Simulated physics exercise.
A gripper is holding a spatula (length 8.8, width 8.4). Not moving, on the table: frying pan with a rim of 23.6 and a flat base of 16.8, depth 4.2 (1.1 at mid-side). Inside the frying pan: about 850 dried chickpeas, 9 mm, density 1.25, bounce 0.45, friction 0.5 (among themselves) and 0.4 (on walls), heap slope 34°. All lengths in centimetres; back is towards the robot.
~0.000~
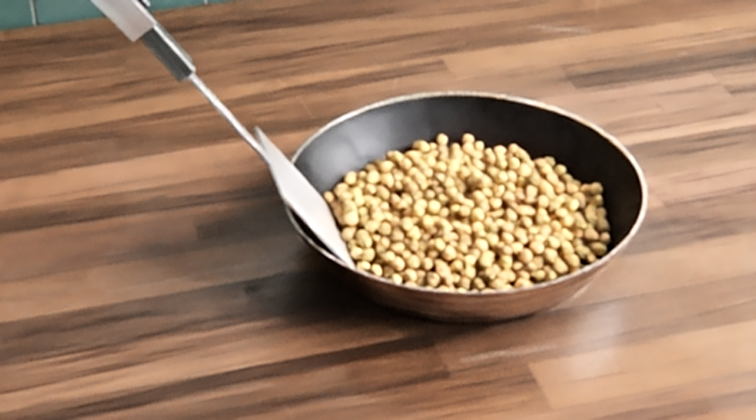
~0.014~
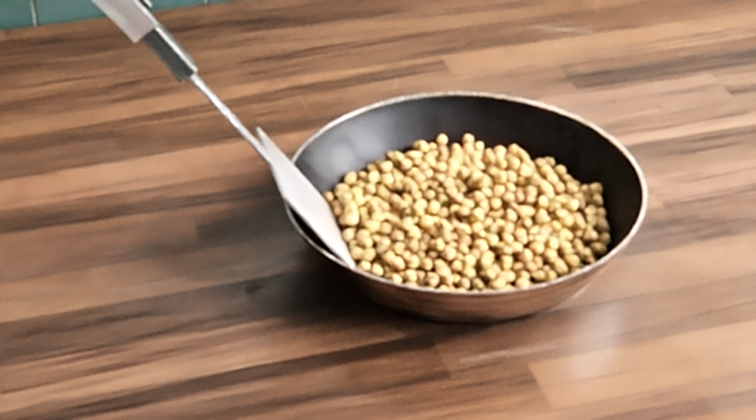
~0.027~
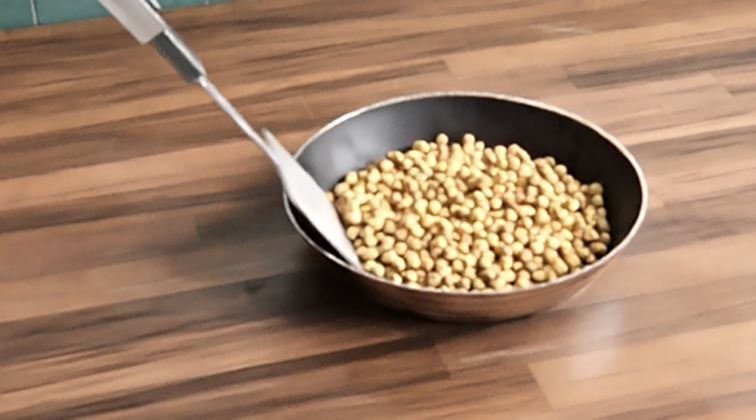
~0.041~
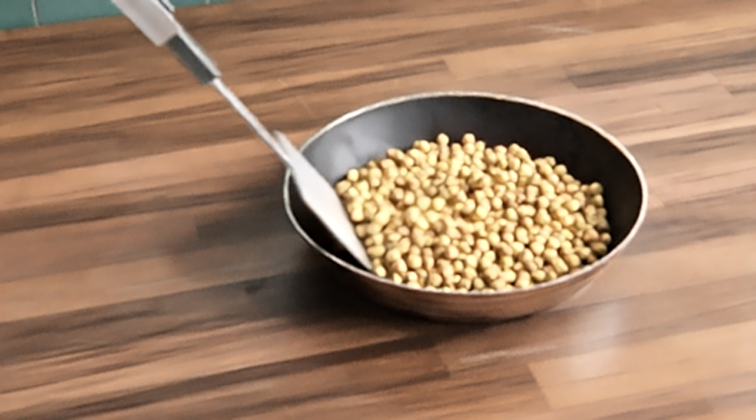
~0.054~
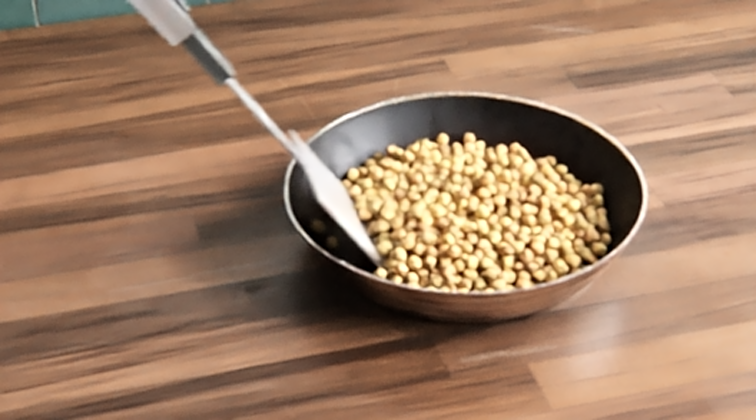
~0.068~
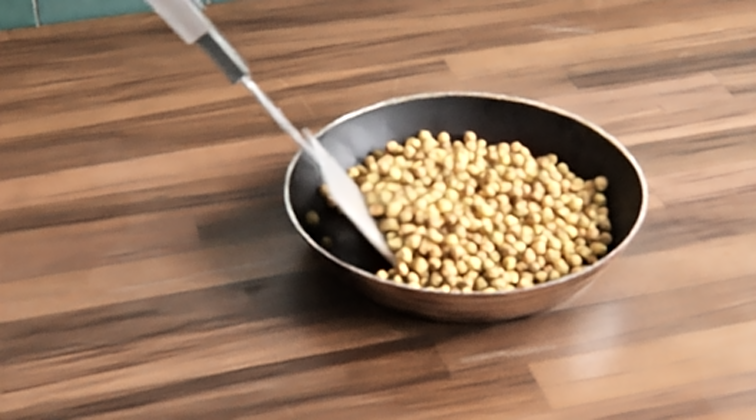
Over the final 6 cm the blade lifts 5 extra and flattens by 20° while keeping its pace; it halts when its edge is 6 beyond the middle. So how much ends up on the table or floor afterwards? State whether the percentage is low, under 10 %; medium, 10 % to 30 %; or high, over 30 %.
The percentage is low.
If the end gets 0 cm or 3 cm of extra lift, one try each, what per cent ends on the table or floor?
Result: Approx. 0 % and 0 %, one try each.
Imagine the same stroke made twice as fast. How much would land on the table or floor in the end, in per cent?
20 %.
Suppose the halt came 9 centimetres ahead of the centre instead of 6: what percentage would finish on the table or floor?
Then around 20 per cent.
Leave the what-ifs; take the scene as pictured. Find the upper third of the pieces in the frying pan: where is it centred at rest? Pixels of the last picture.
Pixel position: Approx. (560, 187).
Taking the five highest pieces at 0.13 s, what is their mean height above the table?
Estimated height above table: Approx. 5 cm.
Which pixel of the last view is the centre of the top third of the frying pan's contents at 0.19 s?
(523, 184).
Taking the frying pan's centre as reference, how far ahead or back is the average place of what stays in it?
I'd say it's roughly 3.5 cm toward the front.
After 0.13 s, sloping 57°, highest piece 5 above the table; 848 in the frying pan.
After 0.19 s, sloping 48°, highest piece 6 above the table; 848 in the frying pan.
After 0.42 s, sloping 37°, highest piece 5 above the table; 792 in the frying pan, 53 on the table or floor, 3 on the blade or in flight.
After 1.47 s, sloping 37°, highest piece 5 above the table; 792 in the frying pan, 56 on the table or floor.
In the end, 792 in the frying pan, 56 on the table or floor. That is 7 % on the table or floor.
